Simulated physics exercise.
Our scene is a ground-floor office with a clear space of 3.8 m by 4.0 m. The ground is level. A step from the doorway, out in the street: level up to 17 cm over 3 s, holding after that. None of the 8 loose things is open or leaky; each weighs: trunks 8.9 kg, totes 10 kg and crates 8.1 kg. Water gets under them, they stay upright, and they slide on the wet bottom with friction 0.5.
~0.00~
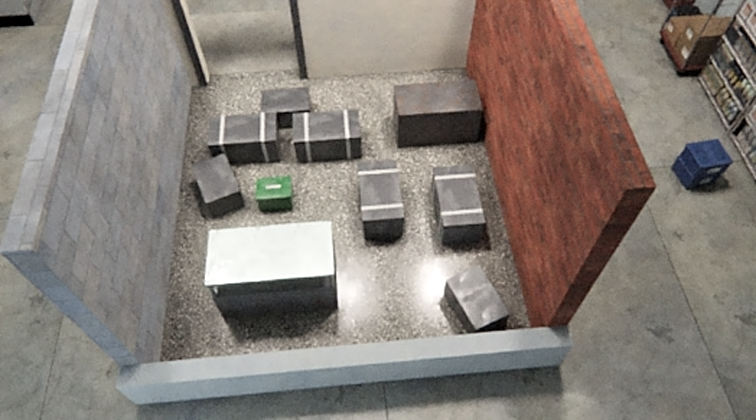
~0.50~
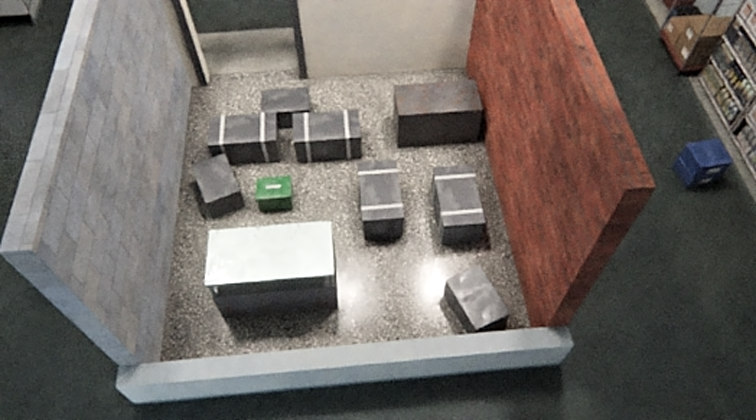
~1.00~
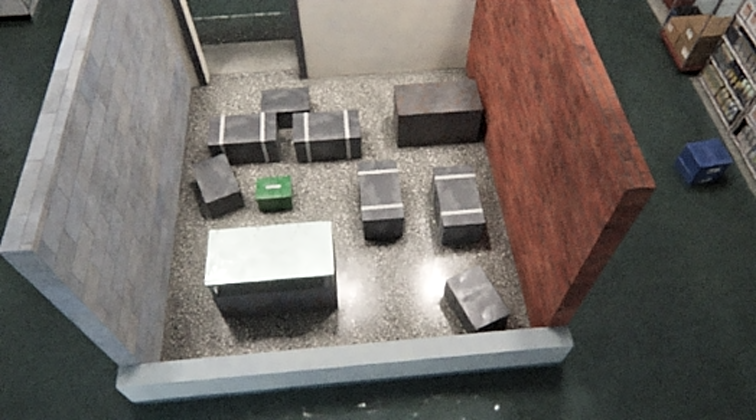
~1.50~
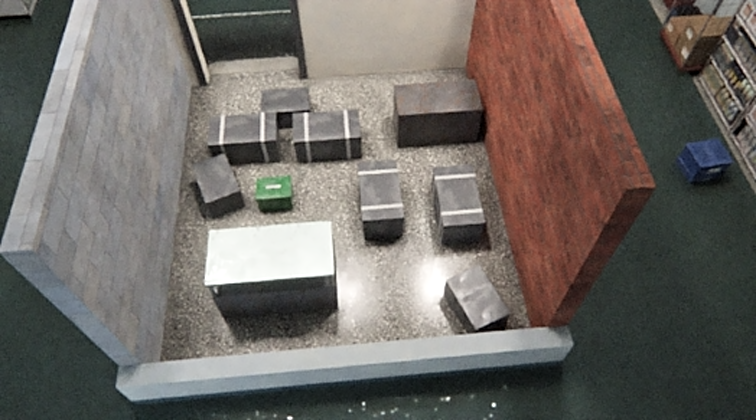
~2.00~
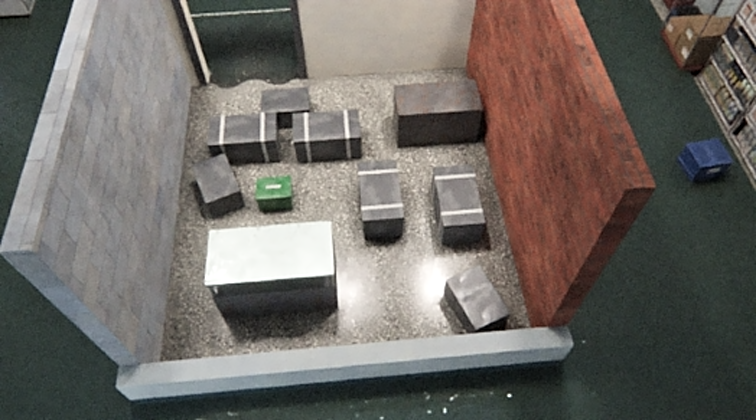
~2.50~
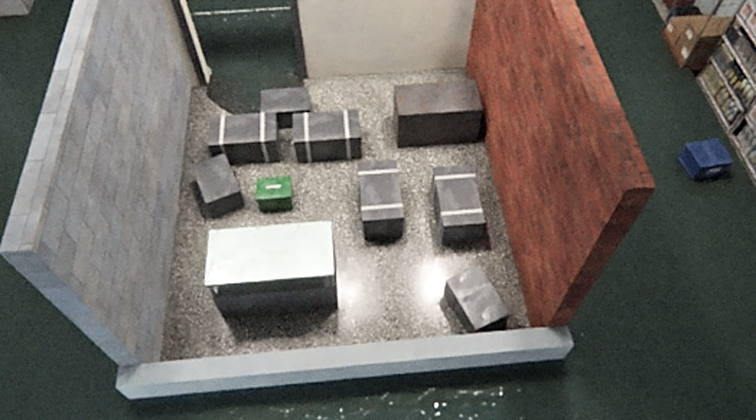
In a small open-topped office with grey and red brick walls, dark blocks, a white-topped table and a green tote sit on a speckled floor. The ground outside turns dark green with water, which then edges through the doorway at the back, while everything inside stays in place.
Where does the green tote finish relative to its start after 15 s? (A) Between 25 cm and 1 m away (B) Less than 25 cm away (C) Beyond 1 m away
Answer: C.
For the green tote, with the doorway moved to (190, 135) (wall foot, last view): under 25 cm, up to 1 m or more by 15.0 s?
Observation: Green tote negligible displacement.
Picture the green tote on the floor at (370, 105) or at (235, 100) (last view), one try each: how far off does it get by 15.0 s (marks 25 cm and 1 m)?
I'd expect it to remain in place the first time and to get swept far off the second time.
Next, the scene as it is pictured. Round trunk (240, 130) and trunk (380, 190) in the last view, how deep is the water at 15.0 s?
About 13 and 13 cm.
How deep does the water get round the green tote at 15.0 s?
I'd put it at about 13 cm.
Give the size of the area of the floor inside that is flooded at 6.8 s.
The covered patch comes to about 12 m2.
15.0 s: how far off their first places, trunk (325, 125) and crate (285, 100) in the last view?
Respectively 100 and 100 cm.
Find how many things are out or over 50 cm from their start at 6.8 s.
I make it 6.
After 3.5 s the green tote is near (273, 187), 0.0 m from its start, aground; 0 afloat.
After 6.8 s the green tote is near (309, 230), 0.7 m from its start, afloat; 5 afloat.
After 11.0 s the green tote is near (417, 260), 1.9 m from its start, afloat; 8 afloat.
After 15.0 s the green tote is near (355, 261), 1.4 m from its start, afloat; 8 afloat.
